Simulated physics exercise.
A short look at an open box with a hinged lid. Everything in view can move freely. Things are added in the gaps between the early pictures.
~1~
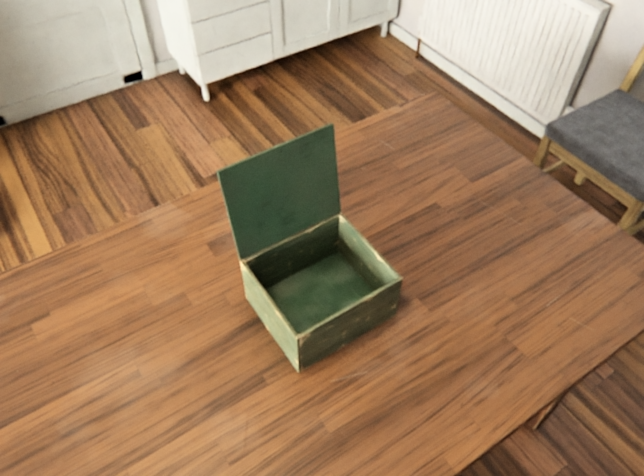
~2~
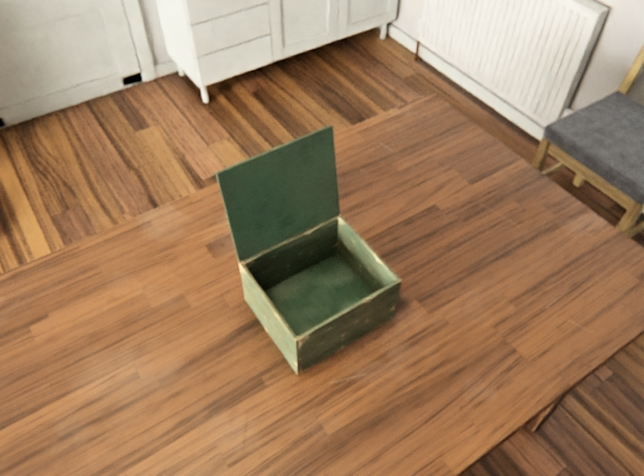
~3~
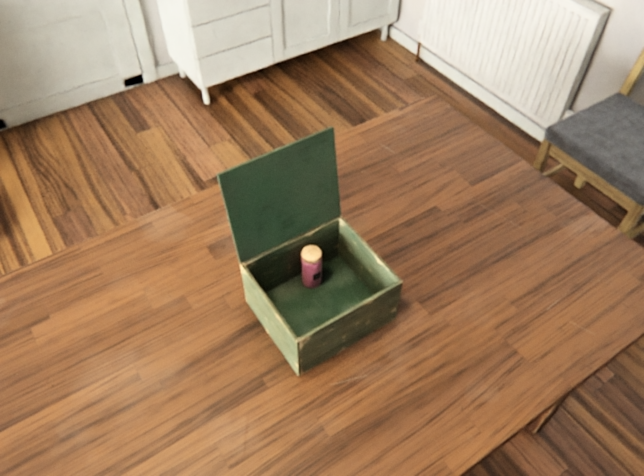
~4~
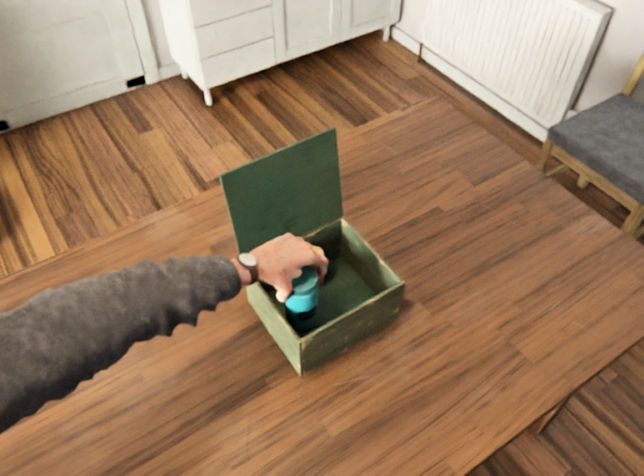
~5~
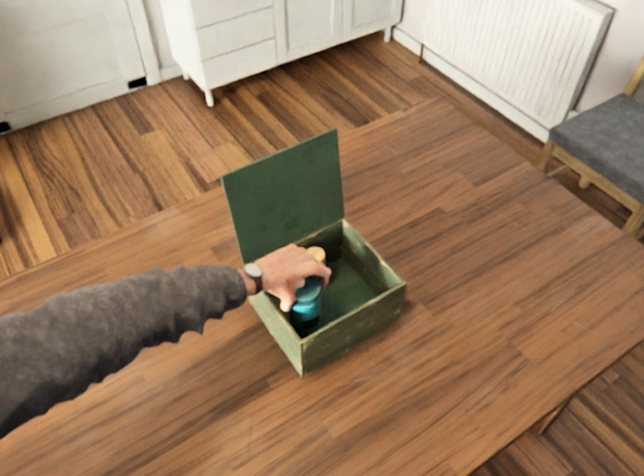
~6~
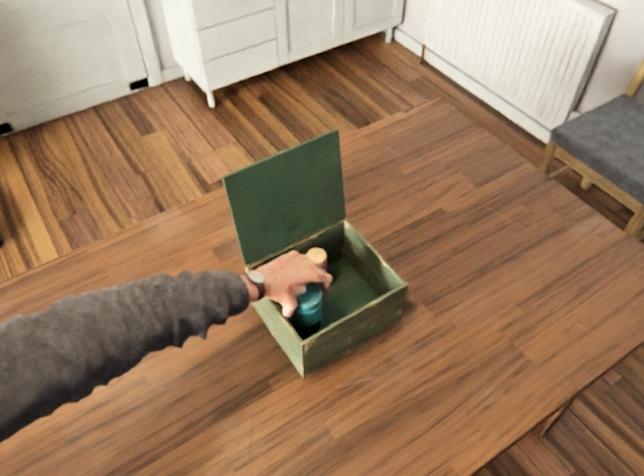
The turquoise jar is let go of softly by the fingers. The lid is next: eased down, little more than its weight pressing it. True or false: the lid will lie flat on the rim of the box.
False.
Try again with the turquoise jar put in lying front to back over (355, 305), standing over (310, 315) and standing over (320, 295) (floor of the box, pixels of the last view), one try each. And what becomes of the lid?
With the first placement the lid ends up closed; with the second, it remains open; with the third, it ends up closed.
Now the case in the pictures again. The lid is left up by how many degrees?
I'd put it at roughly 8°.
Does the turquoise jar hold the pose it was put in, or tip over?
After all that, it keeps its set angle.
Then, 1.40 s later than the last frame, lid 72° above the rim.
Then, 1.90 s later than the last frame, lid 38° above the rim.
When it is over, lid 8° above the rim; both as before. End places, in pixels of the last picture, turquoise jar near (306, 313).
